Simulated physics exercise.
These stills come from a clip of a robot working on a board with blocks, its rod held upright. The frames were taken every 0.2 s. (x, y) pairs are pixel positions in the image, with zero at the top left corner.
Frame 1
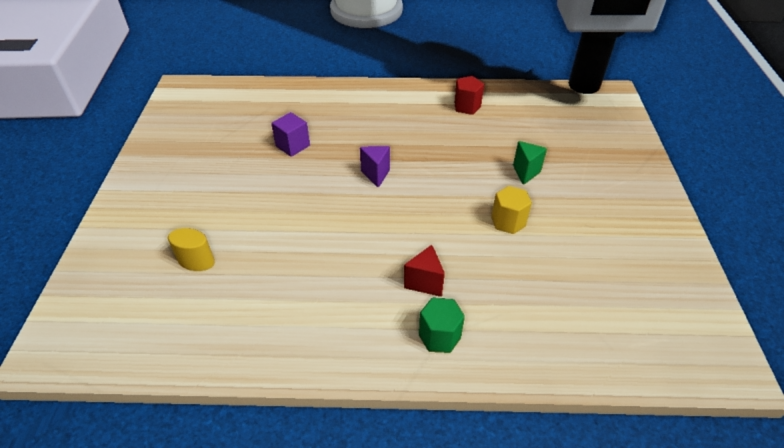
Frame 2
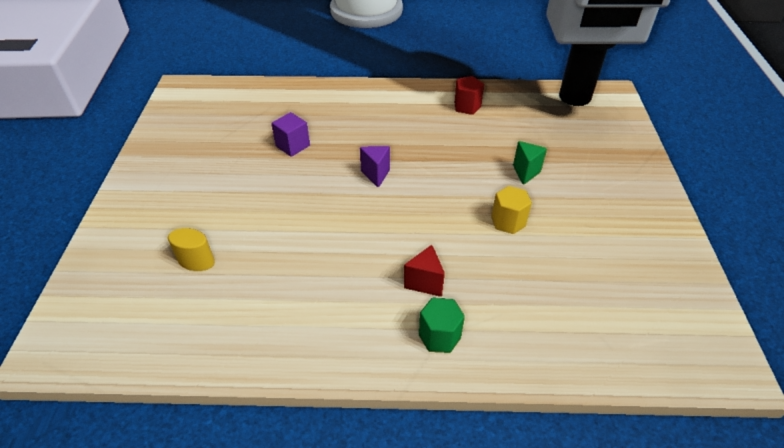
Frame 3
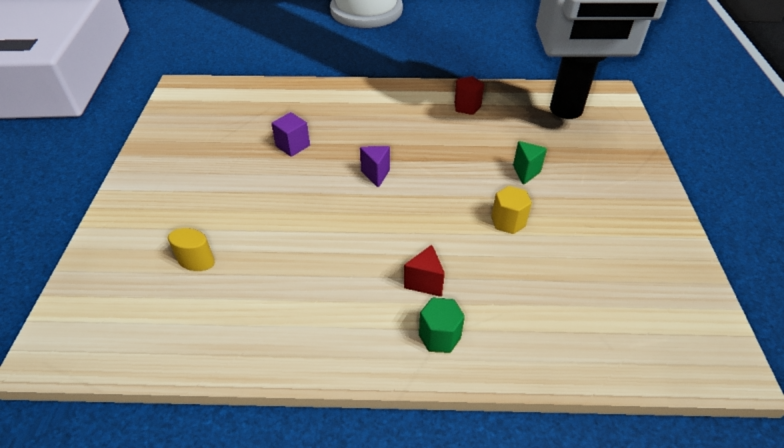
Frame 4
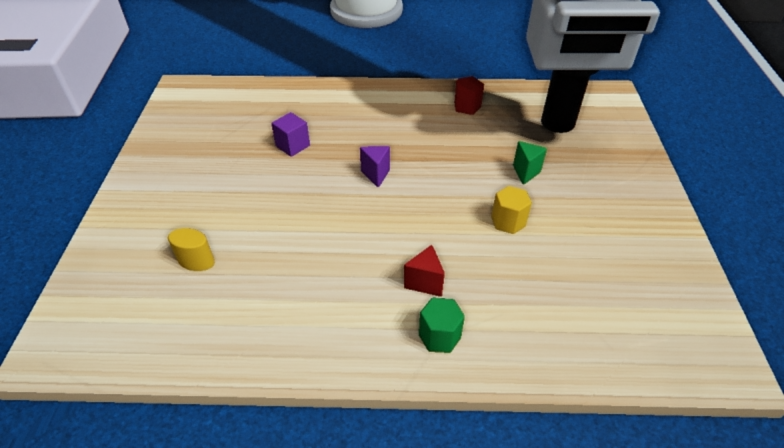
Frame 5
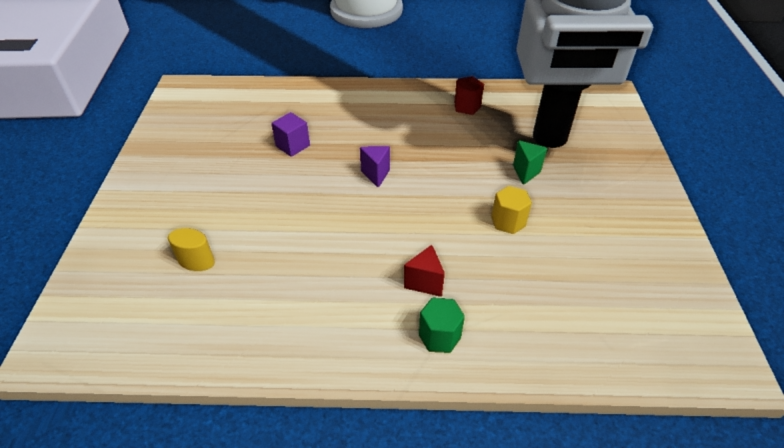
On a wooden board scattered with colored blocks, a robot's black rod moved from the top right edge inward and slightly left, nearing the green triangular block, while all the blocks stayed still.
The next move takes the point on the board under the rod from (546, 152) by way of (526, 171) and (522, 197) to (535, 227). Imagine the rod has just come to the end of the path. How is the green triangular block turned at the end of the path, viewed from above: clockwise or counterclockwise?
It rotates clockwise.
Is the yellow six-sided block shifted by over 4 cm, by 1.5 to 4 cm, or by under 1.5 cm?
Movement: 1.5 to 4 cm.
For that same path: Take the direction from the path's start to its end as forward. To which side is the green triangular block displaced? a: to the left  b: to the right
It's b.
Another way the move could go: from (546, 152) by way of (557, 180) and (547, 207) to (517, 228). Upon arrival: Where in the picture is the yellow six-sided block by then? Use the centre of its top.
Located at (486, 208).
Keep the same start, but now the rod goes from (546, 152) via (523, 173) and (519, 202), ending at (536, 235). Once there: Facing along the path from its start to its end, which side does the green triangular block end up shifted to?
Picture yourself facing from the start of the path to its end: The green triangular block moves off to your right.
What follows on the original path. One third of the way, rod at (530, 157); green triangular block at (518, 162), turned 15° clockwise.
Two thirds of the way, rod at (526, 182); yellow six-sided block at (512, 201), turned 25° anticlockwise; green triangular block at (503, 182), turned 45° clockwise.
At the end, rod at (540, 212); yellow six-sided block at (508, 210); green triangular block at (498, 184), turned 45° clockwise.
